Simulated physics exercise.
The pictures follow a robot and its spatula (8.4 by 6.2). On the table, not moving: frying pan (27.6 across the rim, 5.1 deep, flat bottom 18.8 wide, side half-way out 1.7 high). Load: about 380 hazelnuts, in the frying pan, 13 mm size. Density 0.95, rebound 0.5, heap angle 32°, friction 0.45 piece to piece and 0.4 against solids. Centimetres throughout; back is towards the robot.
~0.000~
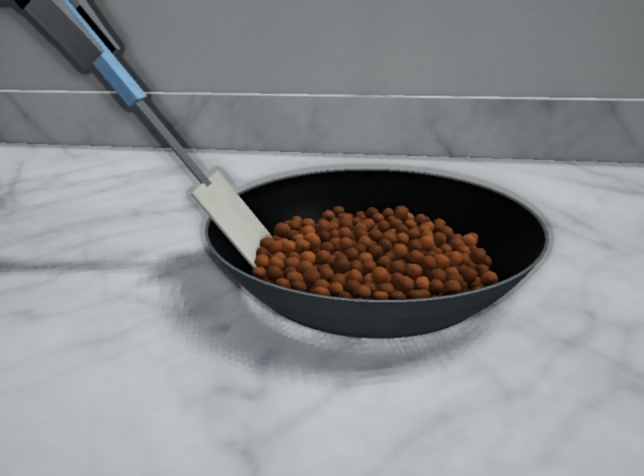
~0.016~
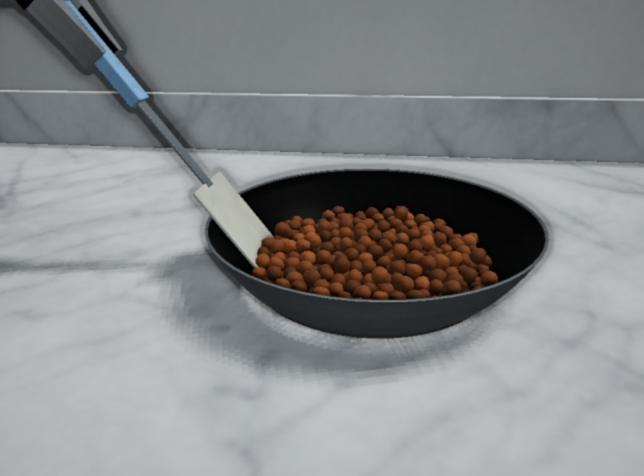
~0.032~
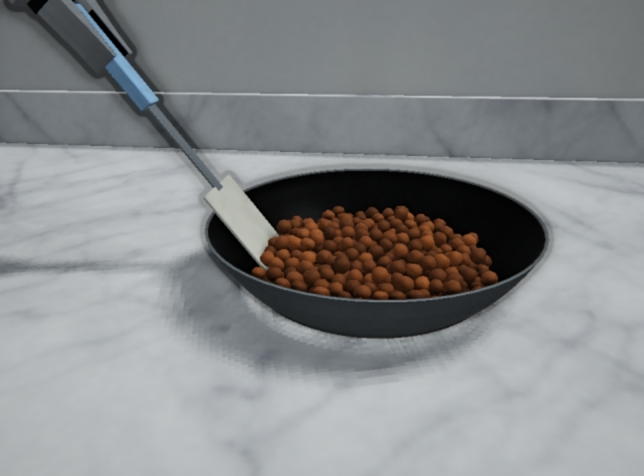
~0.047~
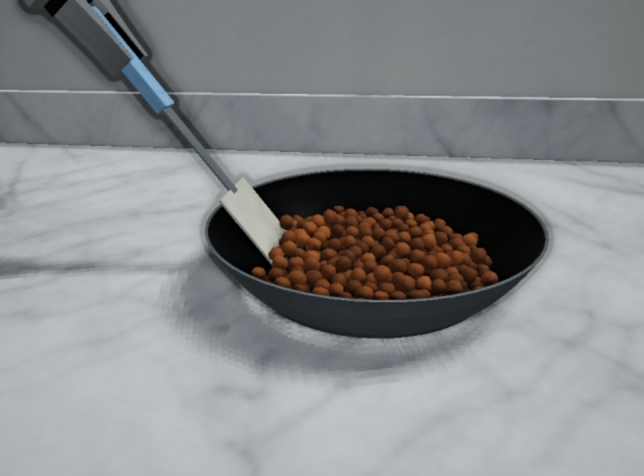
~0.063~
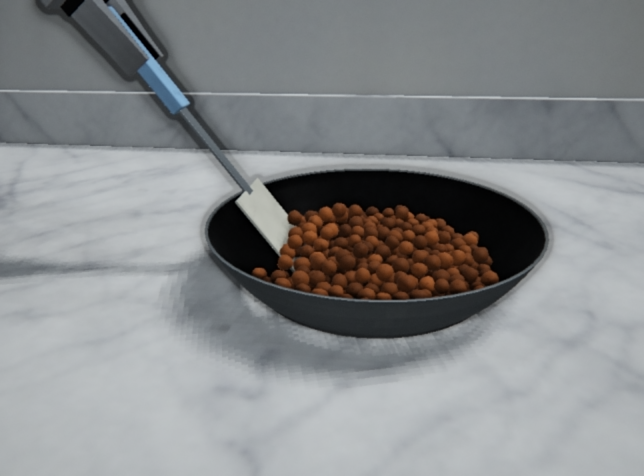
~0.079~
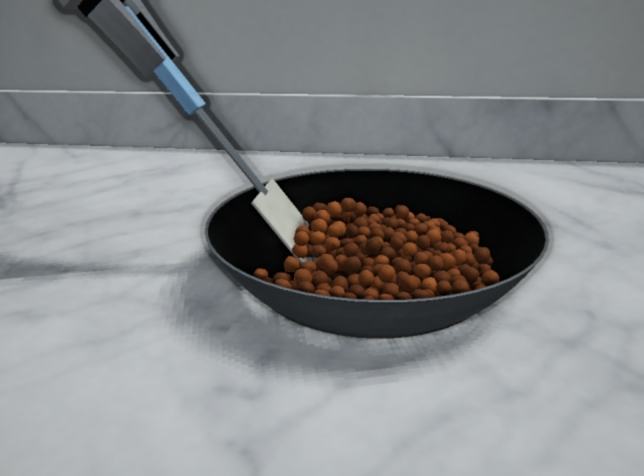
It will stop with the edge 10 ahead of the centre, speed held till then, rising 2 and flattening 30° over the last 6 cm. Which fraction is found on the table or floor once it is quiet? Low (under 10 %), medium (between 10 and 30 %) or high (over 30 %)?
Answer: Medium; between 10 and 30 % of the hazelnuts finish on the table or floor.
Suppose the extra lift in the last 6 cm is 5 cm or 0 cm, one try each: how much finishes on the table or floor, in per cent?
About 15 and 5 per cent.
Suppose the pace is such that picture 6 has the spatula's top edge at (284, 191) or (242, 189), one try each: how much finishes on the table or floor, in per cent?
Some 15 and 5 per cent.
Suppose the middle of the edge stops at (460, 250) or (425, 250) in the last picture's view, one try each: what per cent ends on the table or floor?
Some 5 and 0 per cent.
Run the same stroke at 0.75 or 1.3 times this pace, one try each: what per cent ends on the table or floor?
About 5 and 15 per cent.
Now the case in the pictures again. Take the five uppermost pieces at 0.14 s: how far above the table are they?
Some 5 cm.
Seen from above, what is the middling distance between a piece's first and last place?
Some 3 cm.
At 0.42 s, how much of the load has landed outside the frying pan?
About 10 per cent.
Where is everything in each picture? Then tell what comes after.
The first picture shows spatula top edge at (205, 182), sloping 53°; upper third of the load around (365, 247), from x 260 to 490, top at y 210; 379 in the frying pan.
The second picture shows spatula top edge at (207, 182), sloping 53°; upper third of the load around (365, 247), from x 260 to 490, top at y 210.
The third picture shows spatula top edge at (217, 186), sloping 53°; upper third of the load around (362, 247), from x 260 to 490, top at y 210.
The fourth picture shows spatula top edge at (232, 188), sloping 53°; upper third of the load around (359, 244), from x 260 to 490, top at y 210.
The fifth picture shows spatula top edge at (247, 189), sloping 53°; upper third of the load around (362, 243), from x 260 to 490, top at y 210.
The sixth picture shows spatula top edge at (262, 190), sloping 53°; upper third of the load around (360, 243), from x 260 to 490, top at y 205; 379 in the frying pan.
After 0.14 s, sloping 53°, highest piece 6 above the table; 379 in the frying pan.
After 0.19 s, sloping 44°, highest piece 7 above the table; 379 in the frying pan.
After 0.42 s, sloping 23°, highest piece 9 above the table; 329 in the frying pan, 34 on the table or floor, 16 on the blade or in flight.
After 1.47 s, sloping 23°, highest piece 5 above the table; 329 in the frying pan, 50 on the table or floor.
At rest, 329 in the frying pan, 50 on the table or floor. That is 13 % on the table or floor.
